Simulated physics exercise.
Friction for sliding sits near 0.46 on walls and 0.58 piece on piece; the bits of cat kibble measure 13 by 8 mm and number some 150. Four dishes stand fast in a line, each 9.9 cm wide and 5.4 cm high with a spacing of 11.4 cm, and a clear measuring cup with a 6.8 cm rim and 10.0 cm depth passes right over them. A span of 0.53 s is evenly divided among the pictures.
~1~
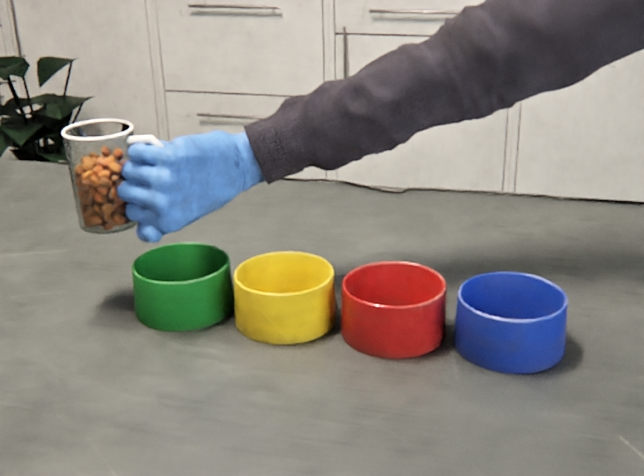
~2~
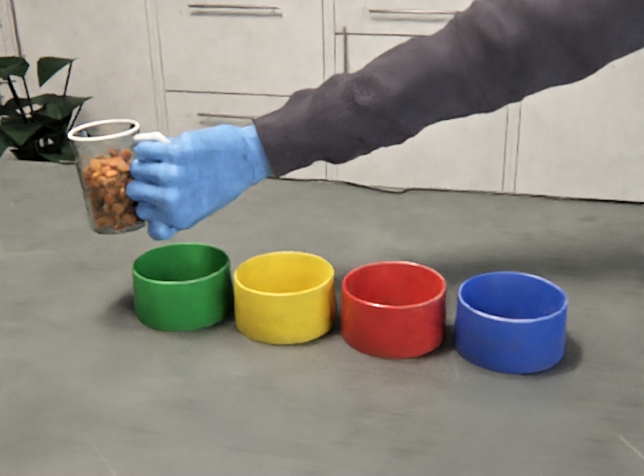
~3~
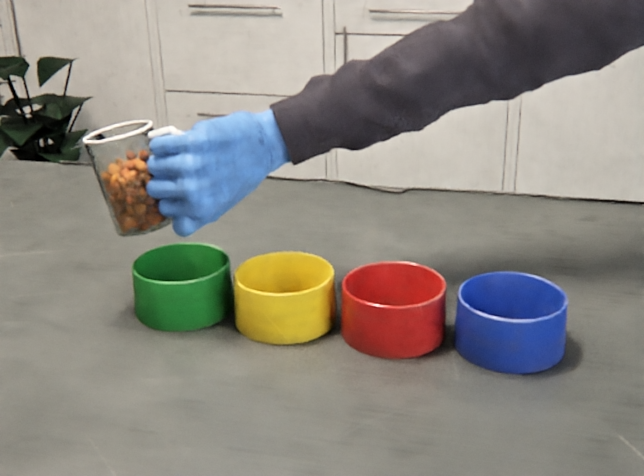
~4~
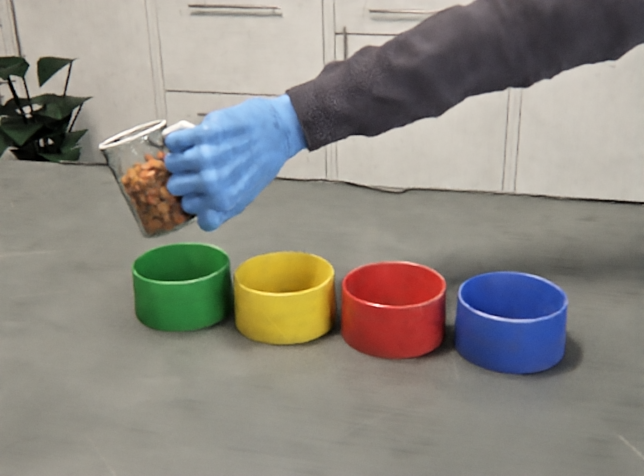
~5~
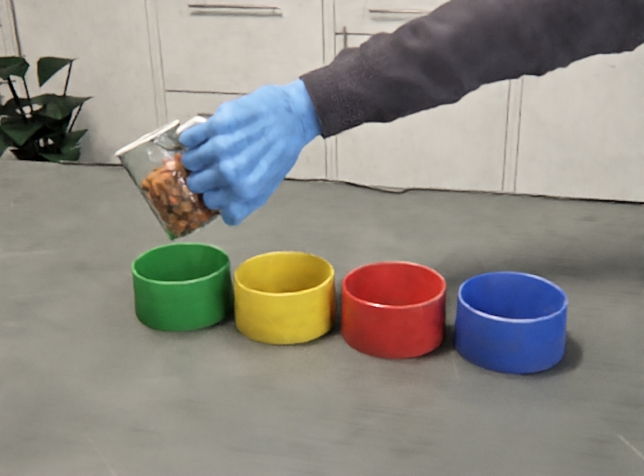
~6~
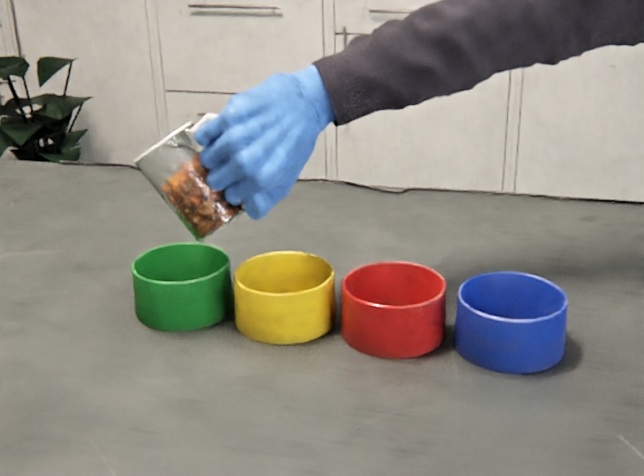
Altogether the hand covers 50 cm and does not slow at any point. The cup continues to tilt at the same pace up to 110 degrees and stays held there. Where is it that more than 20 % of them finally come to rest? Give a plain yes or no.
Red - yes, blue - yes, green - no, yellow - no, counter - no.
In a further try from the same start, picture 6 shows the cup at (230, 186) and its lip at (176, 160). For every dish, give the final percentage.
The red dish keeps 0, the blue dish 90, the green dish 0 and the yellow dish 0.
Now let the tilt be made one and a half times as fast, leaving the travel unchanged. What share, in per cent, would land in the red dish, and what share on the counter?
Red 20; counter 10.
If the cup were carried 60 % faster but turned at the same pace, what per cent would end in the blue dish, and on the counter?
Then the blue dish gets 90 and the counter 0.
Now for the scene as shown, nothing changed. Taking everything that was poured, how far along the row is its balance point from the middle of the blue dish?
I'd put it near 5 cm to the left of the dish's middle.
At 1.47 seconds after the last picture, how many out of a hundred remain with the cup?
I'd put it at roughly 60 per cent.
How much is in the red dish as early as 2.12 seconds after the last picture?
About 40 percent.
Then, 0.89 s after the last picture, tilt 99 degrees; cup holds 100 %.
Then, 1.47 s after the last picture, tilt 110 degrees; cup holds 60 %, red 40 %.
Then, 2.12 s after the last picture, tilt 110 degrees; cup holds 25 %, red 40 %, blue 30 %.
In the end, red 40 %, blue 40 %, green 0 %, yellow 0 %, counter 5 %, cup 15 %.
